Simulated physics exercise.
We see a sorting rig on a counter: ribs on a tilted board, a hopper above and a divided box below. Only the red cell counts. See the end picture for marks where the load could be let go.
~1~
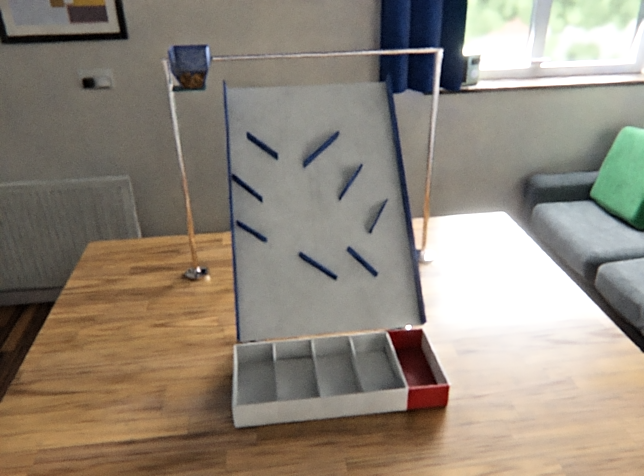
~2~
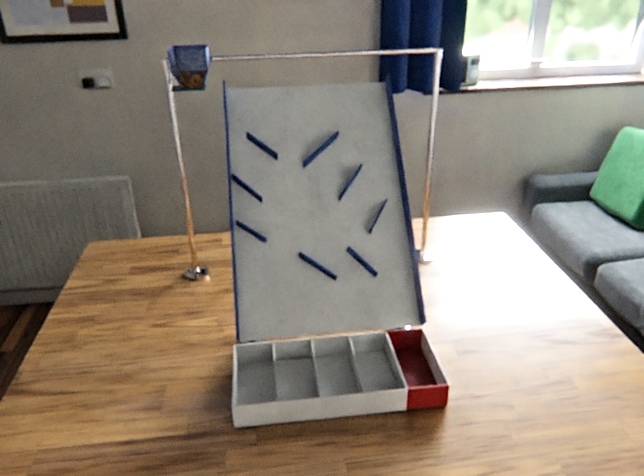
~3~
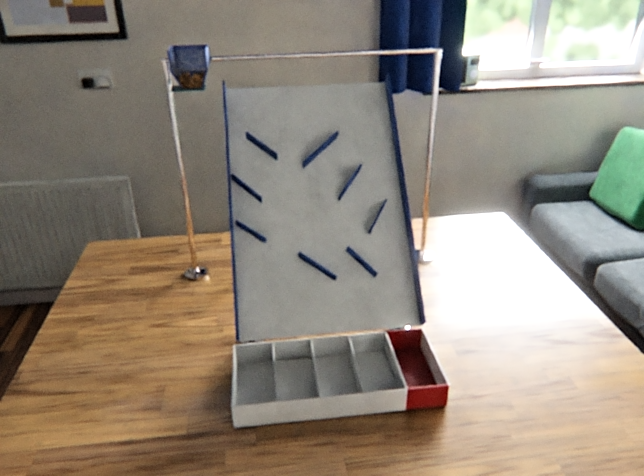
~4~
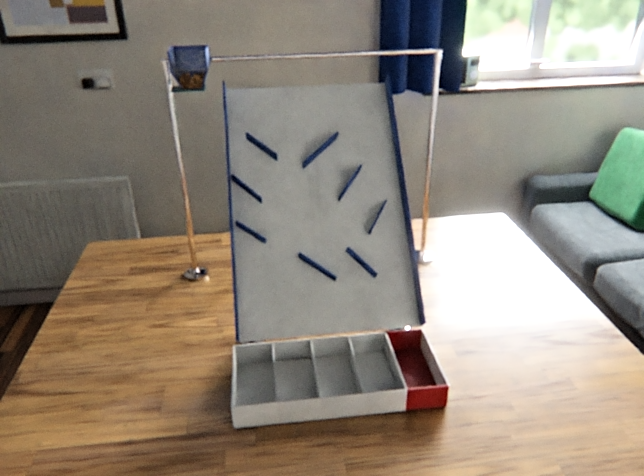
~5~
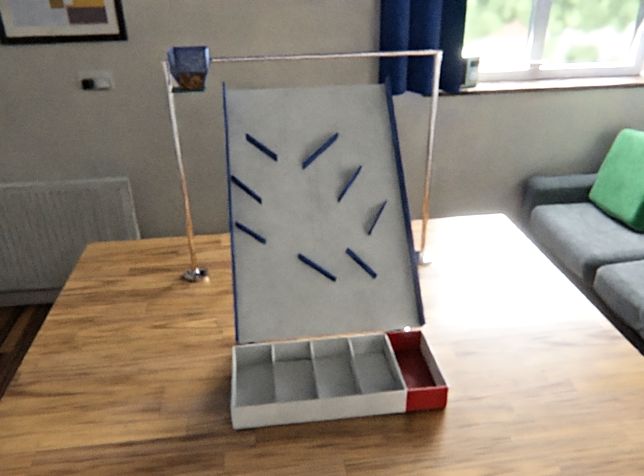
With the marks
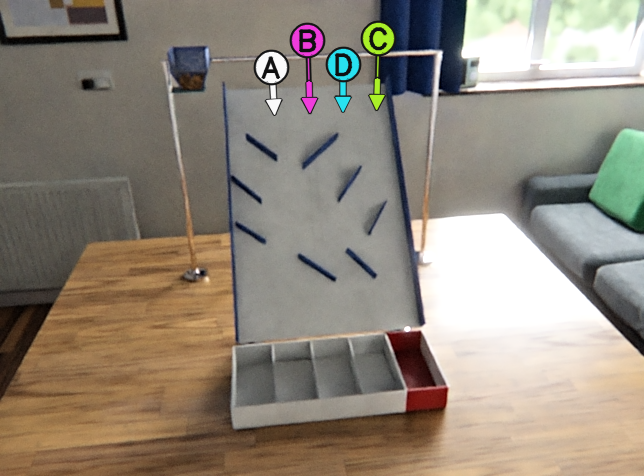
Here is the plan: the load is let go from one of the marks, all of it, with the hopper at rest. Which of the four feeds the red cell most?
Take C.
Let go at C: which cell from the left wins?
The fifth from the left.
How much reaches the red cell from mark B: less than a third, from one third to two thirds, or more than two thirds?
It is less than a third.
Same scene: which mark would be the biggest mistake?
The answer is B.
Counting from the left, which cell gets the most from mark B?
The second.
On the marked copy, mark A meets the board at (274, 109); mark B meets the board at (309, 107); mark C meets the board at (376, 104); mark D meets the board at (342, 106).
Choosing A, about a third in the red cell, about half in other cells, a small part outside the box.
Choosing B, a stray few in the red cell, about half in other cells, about a third outside the box.
Choosing C, about half in the red cell, a small part in other cells, about a third outside the box.
Choosing D, about a third in the red cell, about half in other cells, about a quarter outside the box.
